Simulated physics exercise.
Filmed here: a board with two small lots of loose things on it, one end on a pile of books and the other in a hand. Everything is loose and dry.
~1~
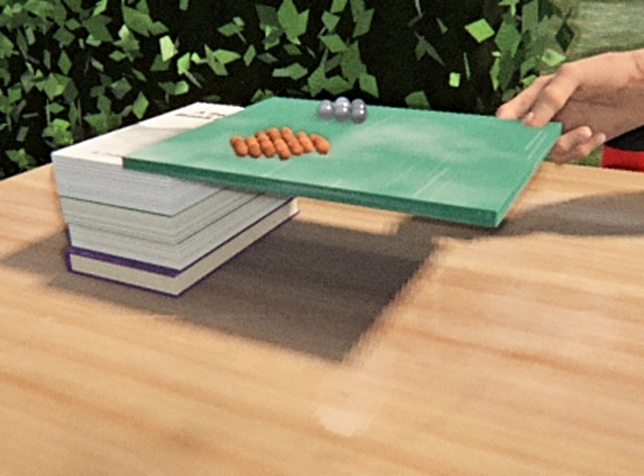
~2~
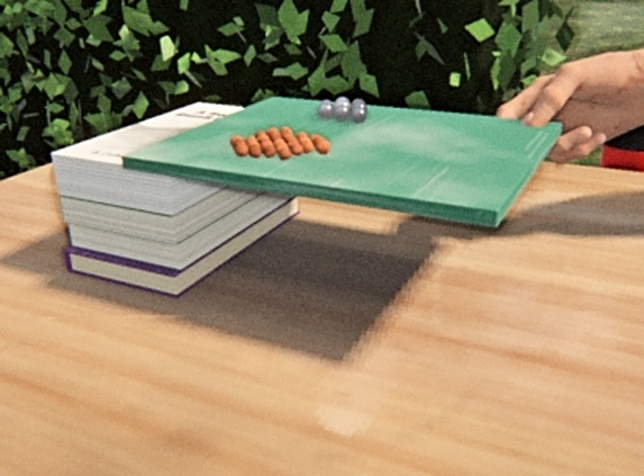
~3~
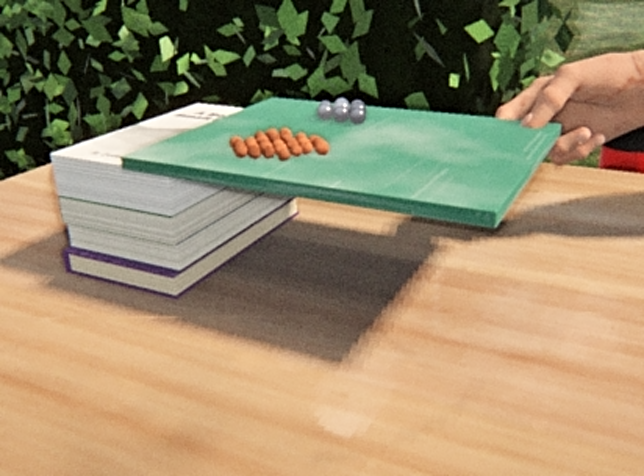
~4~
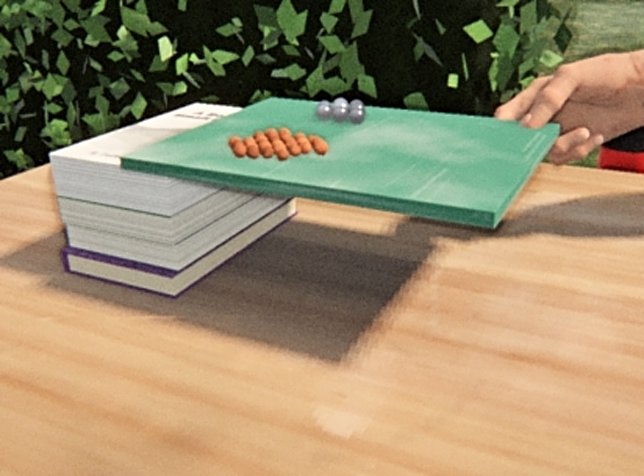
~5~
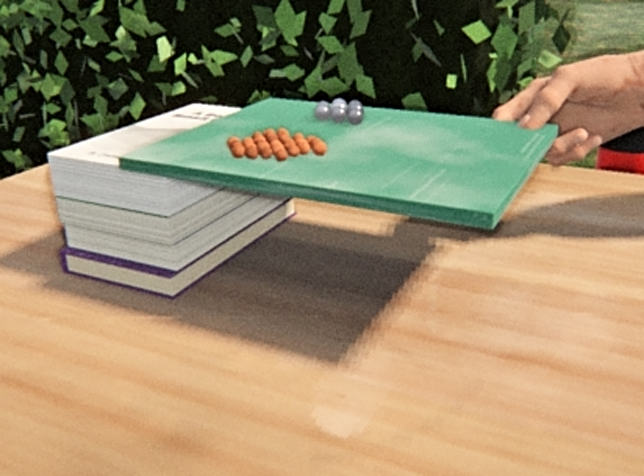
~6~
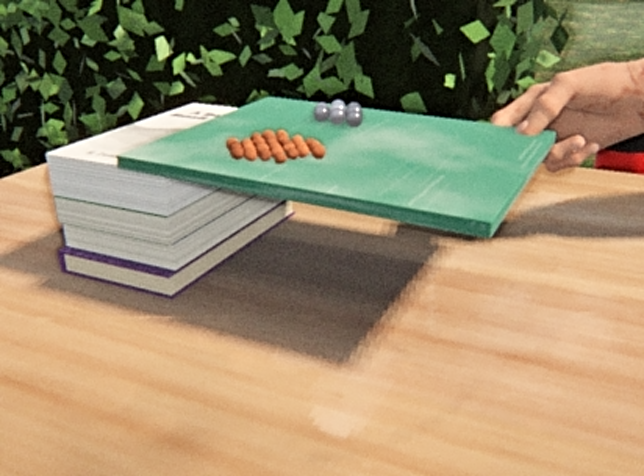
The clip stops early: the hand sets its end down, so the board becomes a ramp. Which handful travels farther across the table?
That would be the farther handful.
Then, 0.36 s after the last picture, board sloping at 13°; near handful all still on the board; far handful all still on the board.
Then, 0.74 s after the last picture, board sloping at 24°; near handful all still on the board; far handful mostly less than half a board's length out.
Then, 1.19 s after the last picture, board resting at 25°; near handful mostly up to a board's length out; far handful mostly one to two board lengths out.
By the end, board resting at 25°; near handful mostly up to a board's length out; far handful mostly more than two board lengths out, most gone off the table; the far handful has gone farther.
